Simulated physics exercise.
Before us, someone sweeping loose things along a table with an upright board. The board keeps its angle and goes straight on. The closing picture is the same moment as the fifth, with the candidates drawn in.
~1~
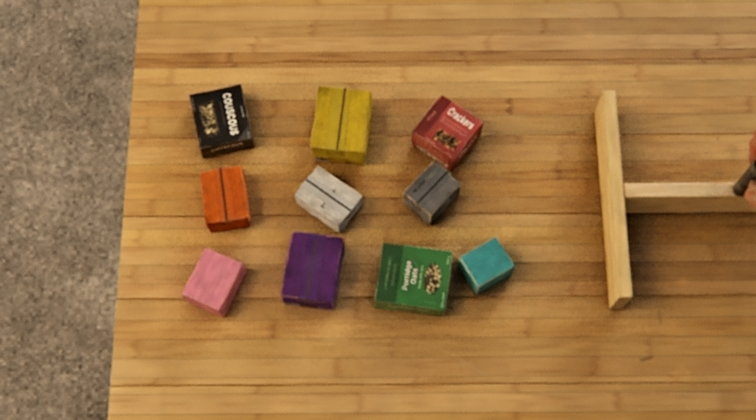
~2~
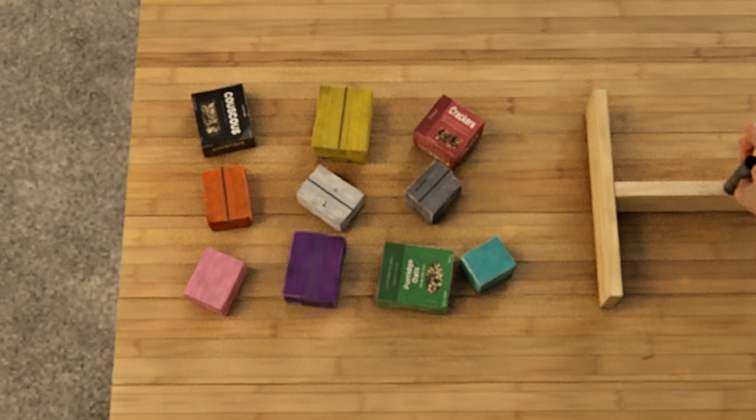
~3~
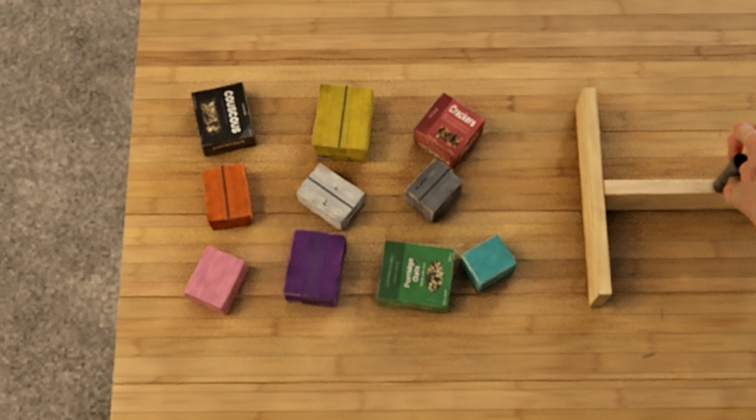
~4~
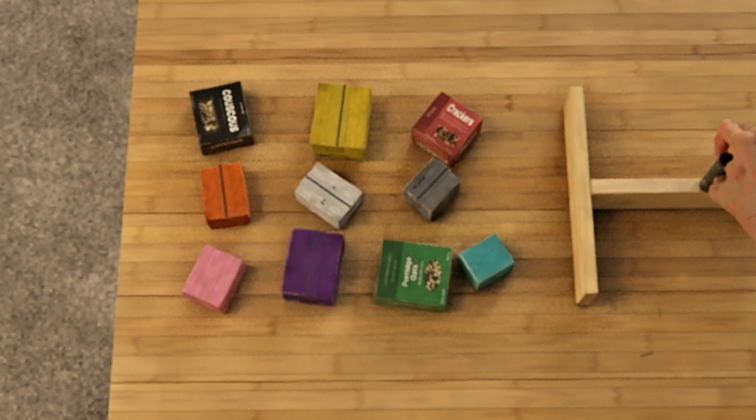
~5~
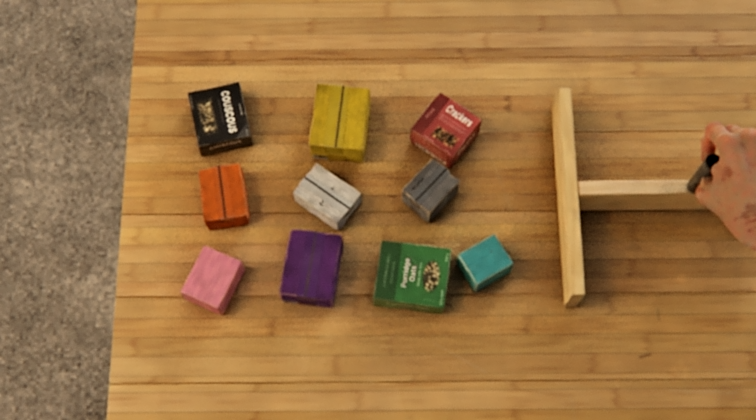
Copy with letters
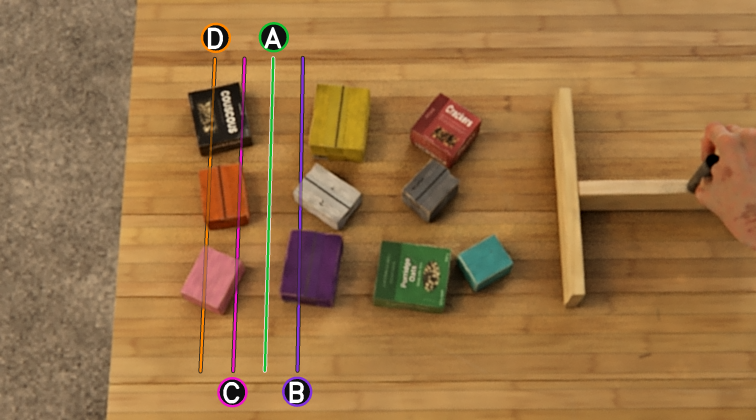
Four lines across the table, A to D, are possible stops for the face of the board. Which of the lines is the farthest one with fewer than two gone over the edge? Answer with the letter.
No farther than A.
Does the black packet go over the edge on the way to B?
No.
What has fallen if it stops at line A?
The pink block.
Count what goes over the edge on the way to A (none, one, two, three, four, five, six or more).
By then, one.
On the marked copy, A at (269, 207); B at (300, 207); C at (239, 207); D at (208, 208).
With A. Early on, board (463, 189); red packet (418, 133); green packet (376, 278).
Further on, board (353, 190); pink block (157, 284); purple box (205, 270).
At the end, board (271, 191); pink block over the edge; purple box (125, 271); one fallen.
As for the rest, B is within the limit but short; C drops three; D drops four.
